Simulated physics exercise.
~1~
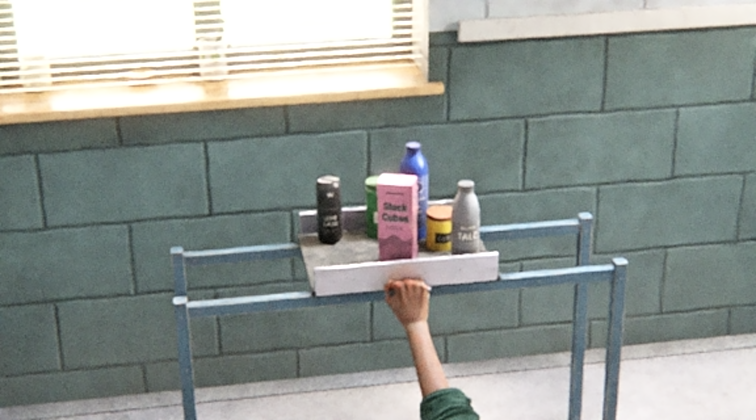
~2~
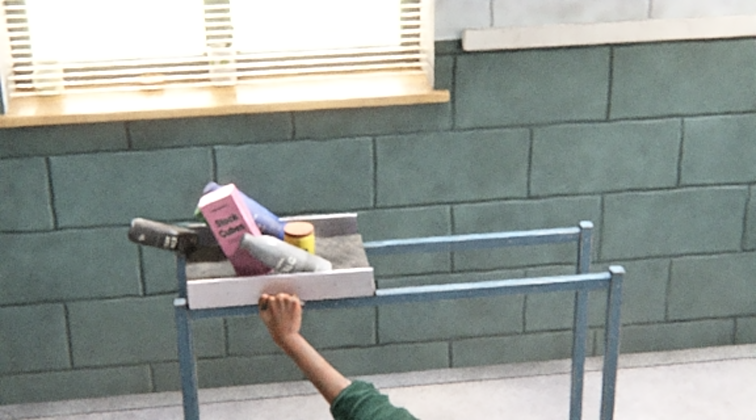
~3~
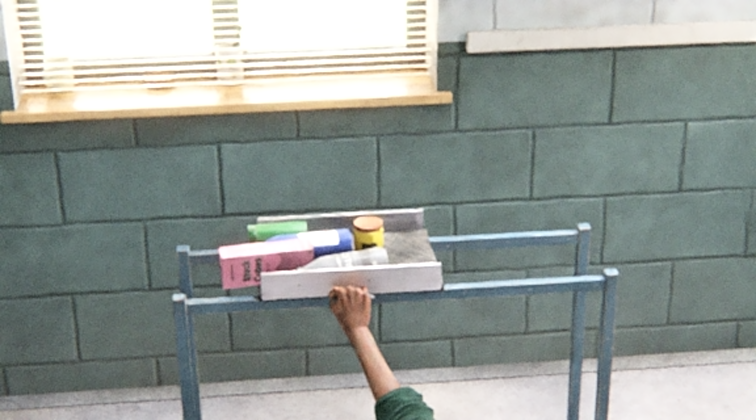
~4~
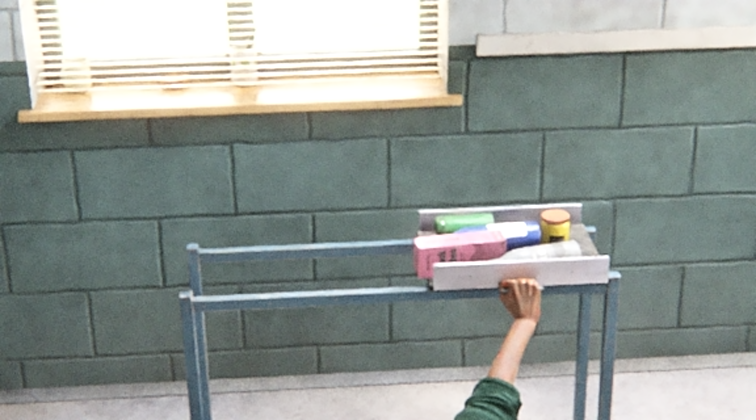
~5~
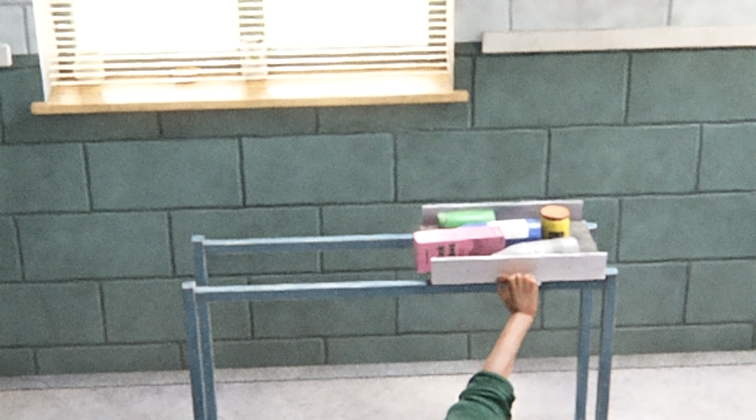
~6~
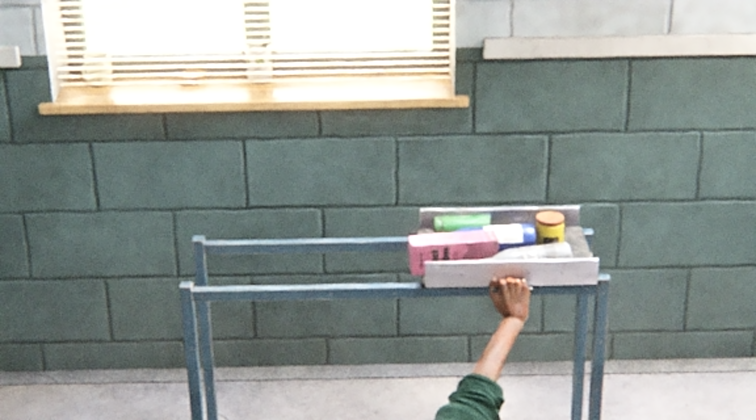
Against a green block wall beneath a window with blinds, a blue metal rail frame is seen from slightly above. A hand in a green sleeve grips a shallow pale tray on the rails, holding a black can at left, a pink carton in front, green and blue containers behind, and a yellow jar and grey bottle at right. The tray slides left and its load topples, the black can tipping over the left edge. It then travels right to the far end and stops, with the yellow jar upright, the others lying flat, and the can gone.
